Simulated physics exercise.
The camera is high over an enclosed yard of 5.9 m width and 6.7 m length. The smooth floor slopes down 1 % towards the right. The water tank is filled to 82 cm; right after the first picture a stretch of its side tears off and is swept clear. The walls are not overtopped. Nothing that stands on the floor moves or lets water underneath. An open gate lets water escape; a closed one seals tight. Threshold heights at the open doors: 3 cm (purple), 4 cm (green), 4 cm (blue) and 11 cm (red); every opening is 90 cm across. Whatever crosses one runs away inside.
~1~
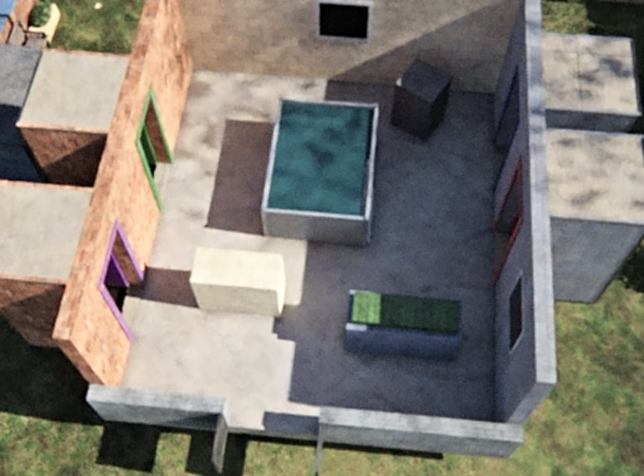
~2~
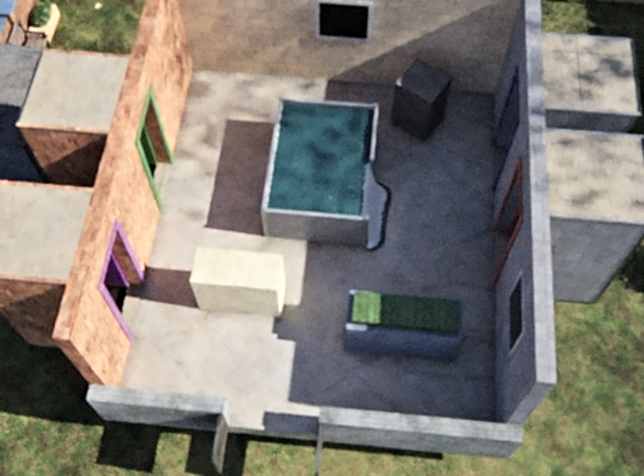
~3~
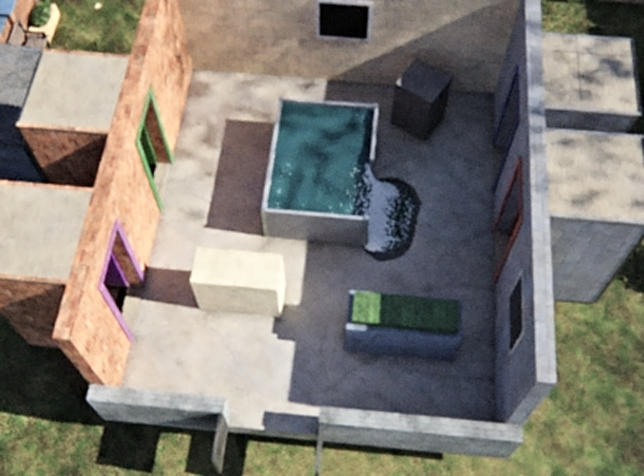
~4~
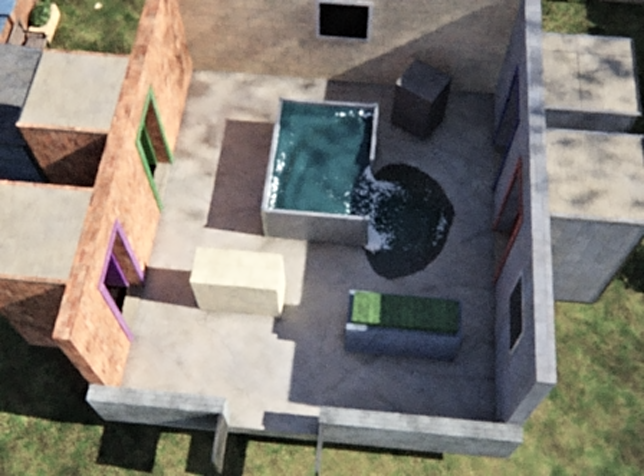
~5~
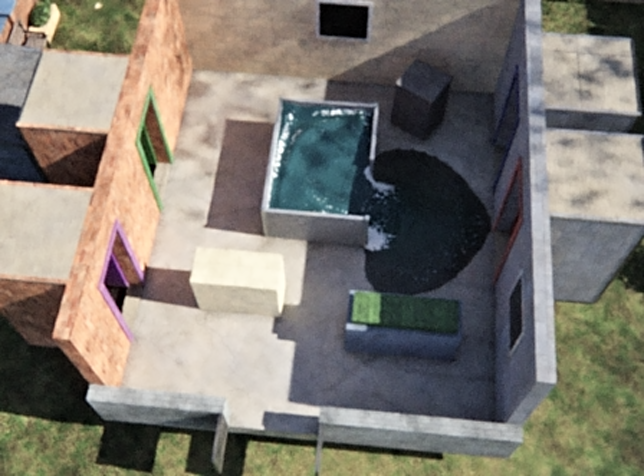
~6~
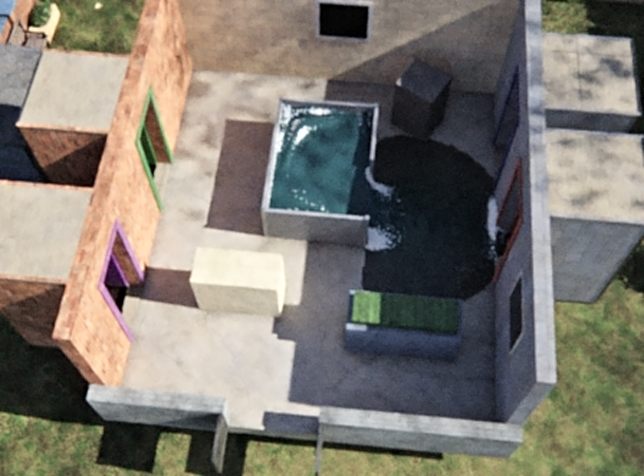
Water bursts through the right side of a raised tank in a walled yard, spreading across the floor in a widening dark pool that reaches the right wall and the end of a green-topped block.
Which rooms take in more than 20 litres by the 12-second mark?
Door by door: At the purple door it exceeds the limit; at the green door it keeps below the limit; at the blue door it exceeds the limit; at the red door it passes the limit.
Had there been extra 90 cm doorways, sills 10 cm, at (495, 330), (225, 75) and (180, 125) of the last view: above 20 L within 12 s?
In that order: Past it, below, not over.
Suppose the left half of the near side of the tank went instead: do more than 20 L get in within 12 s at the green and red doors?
Then: Green past it, red not over.
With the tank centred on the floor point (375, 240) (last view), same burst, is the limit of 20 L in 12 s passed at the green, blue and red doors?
Then: Green below, blue past it, red past it.
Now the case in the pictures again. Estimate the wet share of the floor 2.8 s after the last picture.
Some 45 per cent of it.
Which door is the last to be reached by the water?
It is the green one.
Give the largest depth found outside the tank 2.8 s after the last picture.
Up to some 28 cm.
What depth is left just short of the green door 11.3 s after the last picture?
Roughly 5.5 cm deep.
Then, 0.7 s after the last picture water covers 25 % of the floor and is deepest (44 cm) near (488, 223); purple door not reached, green door not reached, blue door 20 cm at the sill, 33 L in, red door 19 cm at the sill, 125 L in.
Then, 1.5 s after the last picture water covers 30 % of the floor and is deepest (36 cm) near (488, 268); purple door not reached, green door not reached, blue door 16 cm at the sill, 101 L in, red door 33 cm at the sill, 299 L in.
Then, 2.8 s after the last picture water covers 45 % of the floor and is deepest (28 cm) near (488, 413); purple door not reached, green door not reached, blue door 14 cm at the sill, 178 L in, red door 25 cm at the sill, 451 L in.
Then, 6.3 s after the last picture water covers 85 % of the floor and is deepest (16 cm) near (488, 436); purple door 8 cm at the sill, 22 L in, green door 2 cm at the sill, 0 L in, blue door 8 cm at the sill, 260 L in, red door 13 cm at the sill, 560 L in.
Then, 11.3 s after the last picture water covers 100 % of the floor and is deepest (10 cm) near (488, 436); purple door 5 cm at the sill, 72 L in, green door 6 cm at the sill, 6 L in, blue door 7 cm at the sill, 307 L in, red door 8 cm at the sill, 567 L in.
